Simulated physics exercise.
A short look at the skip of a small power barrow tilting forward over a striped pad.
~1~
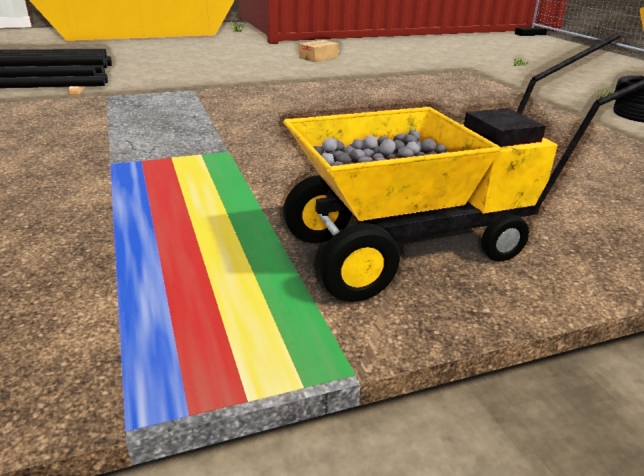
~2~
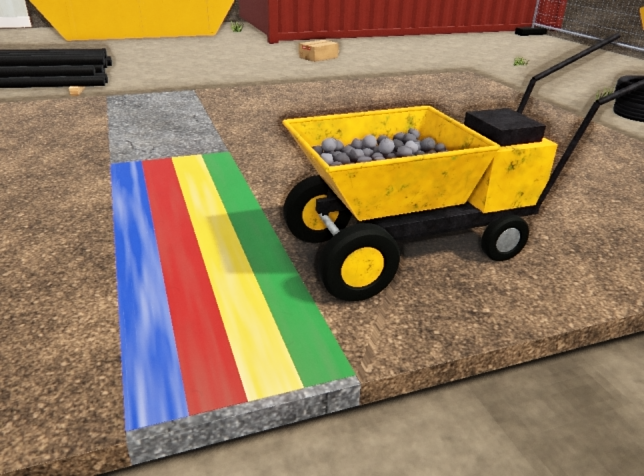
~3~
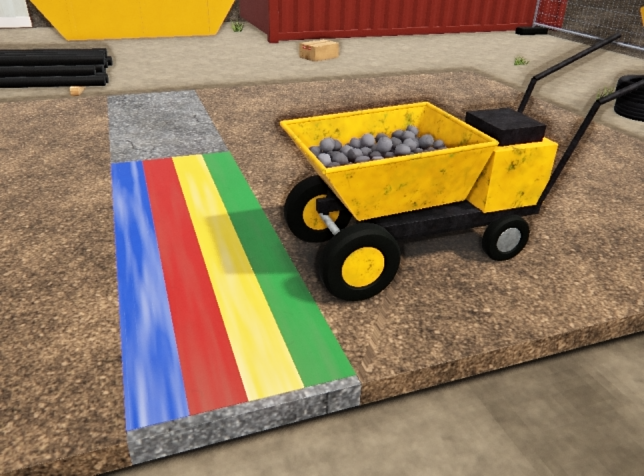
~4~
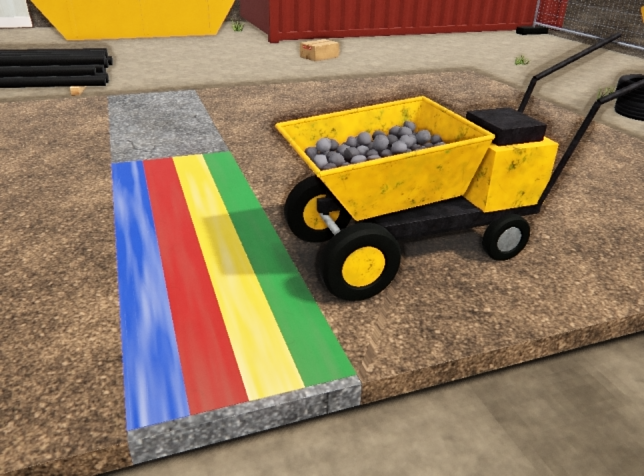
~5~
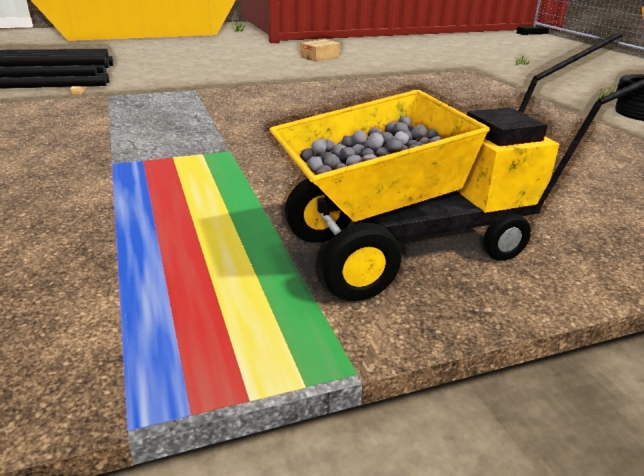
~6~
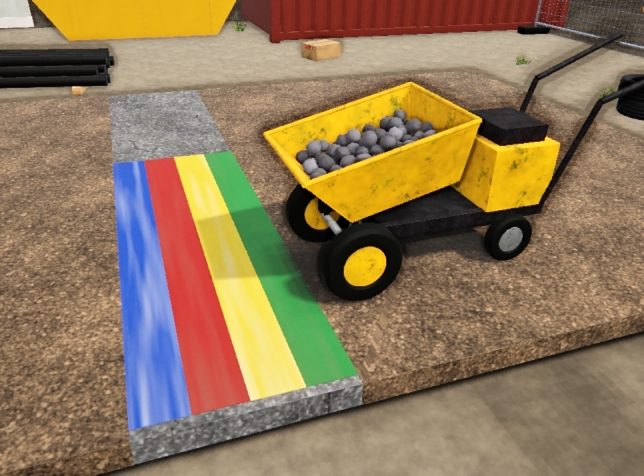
In a work yard, the yellow skip of a barrow loaded with cobbles tilts slightly forward.
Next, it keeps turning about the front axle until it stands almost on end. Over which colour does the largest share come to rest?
Most lies over the red band.
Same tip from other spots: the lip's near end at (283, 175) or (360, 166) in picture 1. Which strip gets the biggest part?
One: That blue strip. Two: The strip in yellow.
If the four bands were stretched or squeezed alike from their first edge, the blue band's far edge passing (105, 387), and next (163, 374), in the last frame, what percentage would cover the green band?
First some 0, then 0 per cent.
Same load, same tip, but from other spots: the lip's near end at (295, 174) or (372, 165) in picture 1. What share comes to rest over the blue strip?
About 30 and 0 per cent.
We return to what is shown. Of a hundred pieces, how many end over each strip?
Green strip: 0 %, yellow strip: 20 %, red strip: 40 %, blue strip: 15 %.
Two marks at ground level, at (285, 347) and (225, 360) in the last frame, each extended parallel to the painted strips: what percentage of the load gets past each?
The first gives 80 %, the second 50 %.
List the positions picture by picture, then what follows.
Lip of the skip at (330, 170), level; top of the load at (388, 147), round cobbles; green strip at (308, 337); yellow strip at (259, 348); red strip at (207, 359); blue strip at (151, 371), in the first frame.
Lip of the skip at (329, 170), level; top of the load at (387, 147), in the second frame.
Lip of the skip at (325, 172), tipped barely; top of the load at (408, 146), in the third frame.
Lip of the skip at (320, 175), tipped barely; top of the load at (405, 143), in the fourth frame.
Lip of the skip at (313, 179), tipped a little; top of the load at (400, 139), in the fifth frame.
Lip of the skip at (305, 185), tipped a little; top of the load at (406, 141); green strip at (311, 337); yellow strip at (261, 347); red strip at (209, 358); blue strip at (154, 370), in the sixth frame.
Soon after the last picture, skip tipped steeply; all in the skip.
A little later, skip tipped right over; most in the skip; a stray few over the yellow strip; a small part over the red strip; a stray few over the blue strip; a stray few falling.
Later still, skip tipped right over; about a quarter in the skip; about a quarter over the yellow strip; about a third over the red strip; a small part over the blue strip; a small part off the paint.
At rest, skip tipped right over; about a quarter in the skip; a stray few over the green strip; about a quarter over the yellow strip; about a third over the red strip; a small part over the blue strip; a small part off the paint.
